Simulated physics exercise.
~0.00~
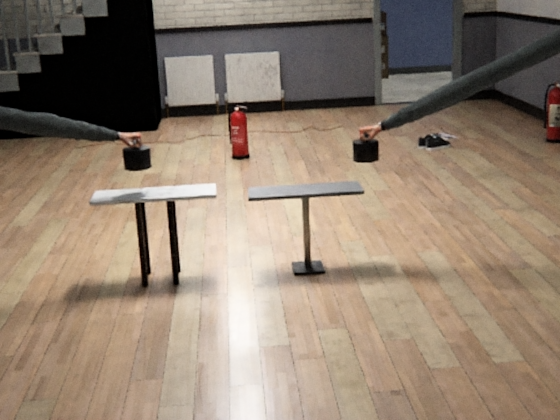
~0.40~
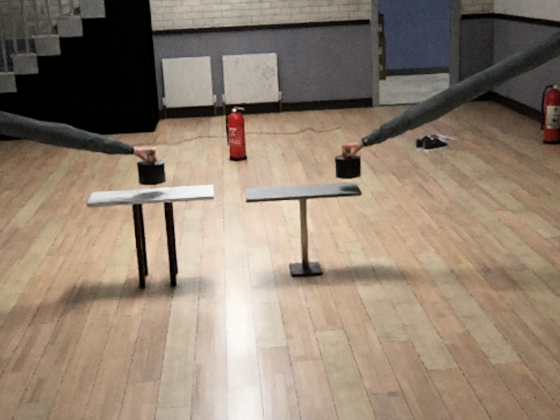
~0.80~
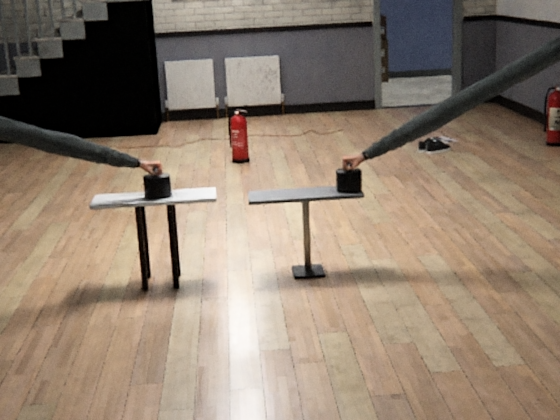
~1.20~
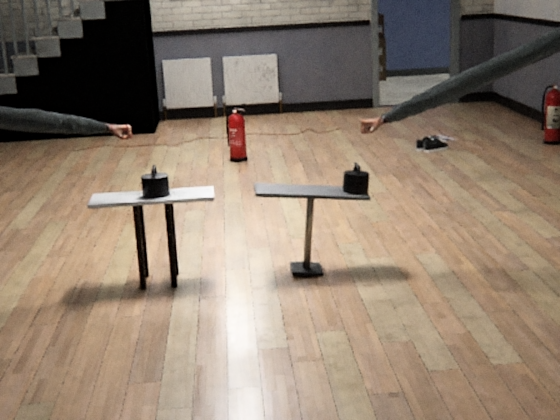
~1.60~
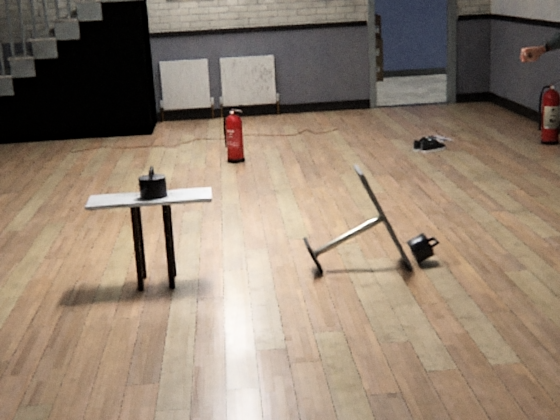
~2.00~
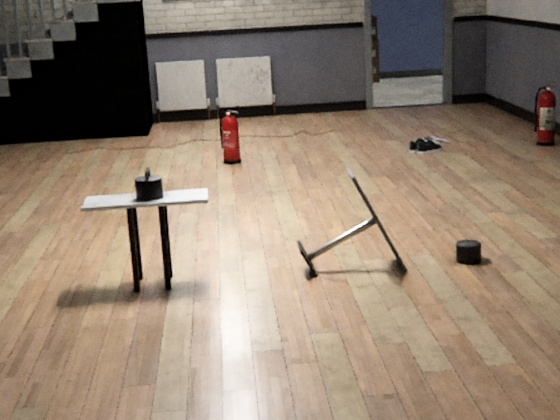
The grey stand on the right tipped over sideways after two hands set a dark, round object near the right end of its top and let go, and its object tumbled onto the wooden floor while the white stand stayed upright with its own on top.
